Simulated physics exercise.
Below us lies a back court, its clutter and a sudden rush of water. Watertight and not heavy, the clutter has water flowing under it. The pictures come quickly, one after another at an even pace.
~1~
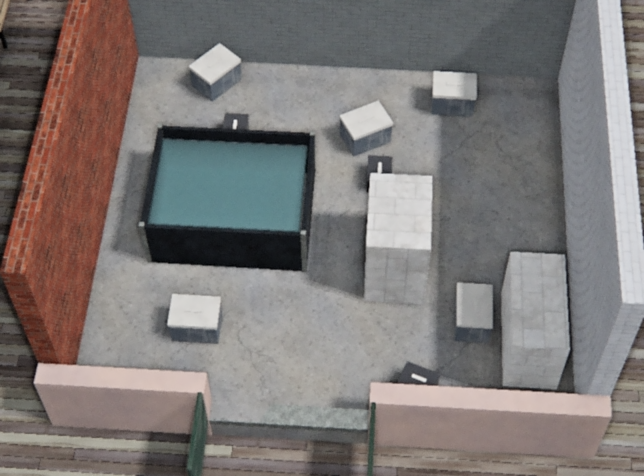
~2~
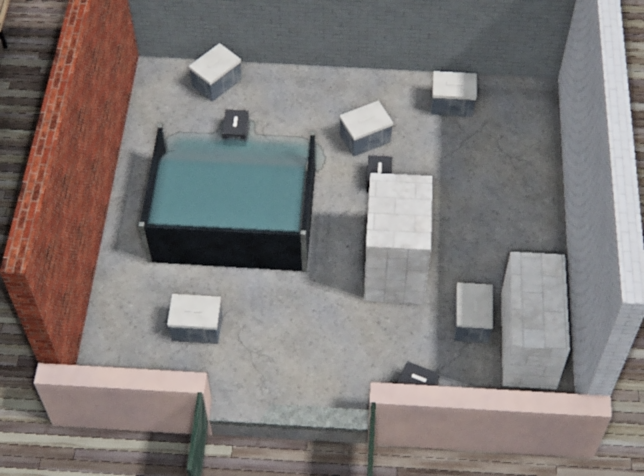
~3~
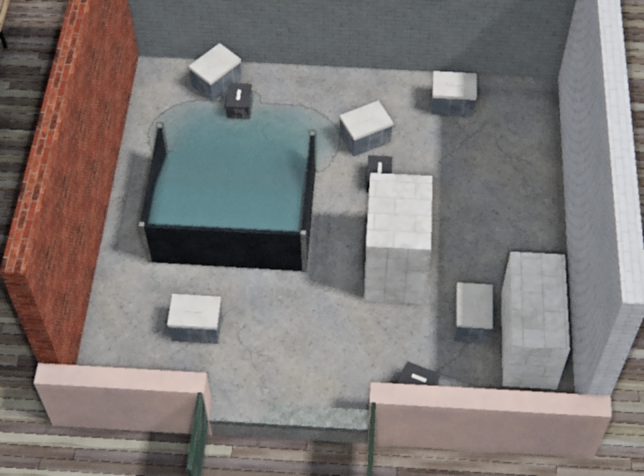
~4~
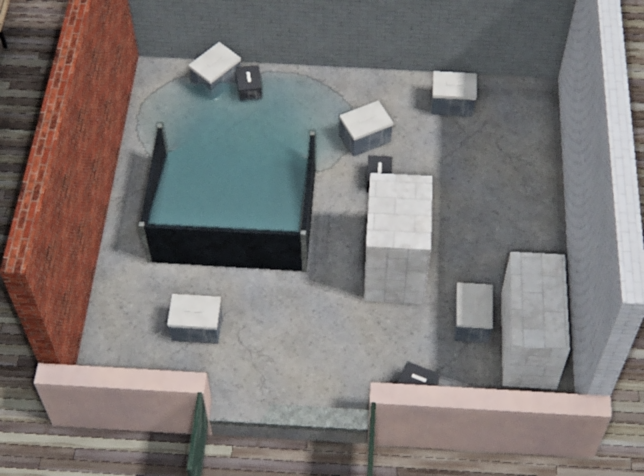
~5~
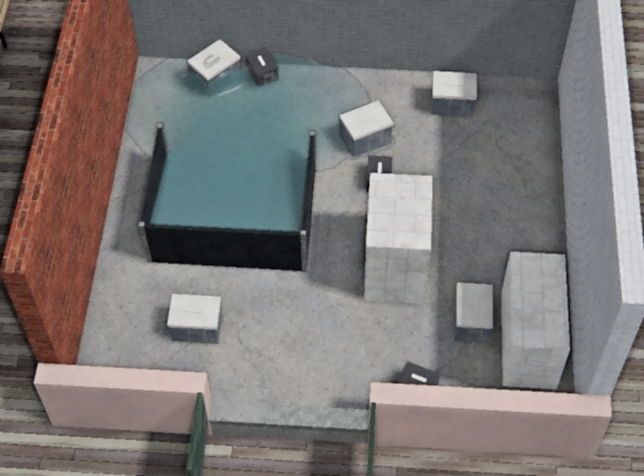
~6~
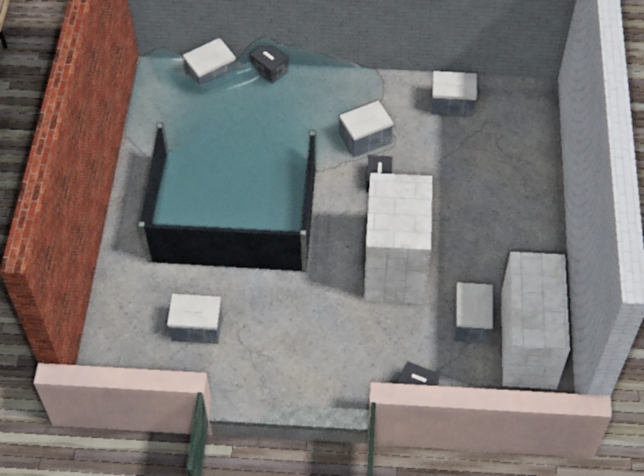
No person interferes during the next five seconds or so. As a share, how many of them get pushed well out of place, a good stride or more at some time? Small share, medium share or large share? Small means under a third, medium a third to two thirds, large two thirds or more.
A medium share.
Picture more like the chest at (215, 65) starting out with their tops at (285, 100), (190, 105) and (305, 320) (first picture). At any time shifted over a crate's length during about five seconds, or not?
Going by the order given: Travels that far, travels that far, stays in place.
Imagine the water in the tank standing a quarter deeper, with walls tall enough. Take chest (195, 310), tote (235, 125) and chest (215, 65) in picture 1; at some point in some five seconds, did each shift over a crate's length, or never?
Taking them as listed - a shorter distance for the first, the full distance for the second, the full distance for the third.
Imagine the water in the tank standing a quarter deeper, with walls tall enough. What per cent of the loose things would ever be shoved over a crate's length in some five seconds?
About 60 per cent.
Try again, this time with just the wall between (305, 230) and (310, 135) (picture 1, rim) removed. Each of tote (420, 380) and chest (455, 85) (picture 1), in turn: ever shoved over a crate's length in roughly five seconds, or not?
Taking them in order, covered the distance and covered the distance.
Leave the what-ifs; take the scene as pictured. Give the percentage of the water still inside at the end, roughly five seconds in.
100 %.
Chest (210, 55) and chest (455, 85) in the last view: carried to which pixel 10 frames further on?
Close to (155, 82) and (503, 103).
A moment on, 1 of 8 are well off their spots; 2 afloat.
Next, 3 of 8 are well off their spots; 2 afloat.
Later, 3 of 8 are well off their spots; 1 afloat.
In the end, 5 of 8 are well off their spots, and 5 have been at some point; 1 afloat.
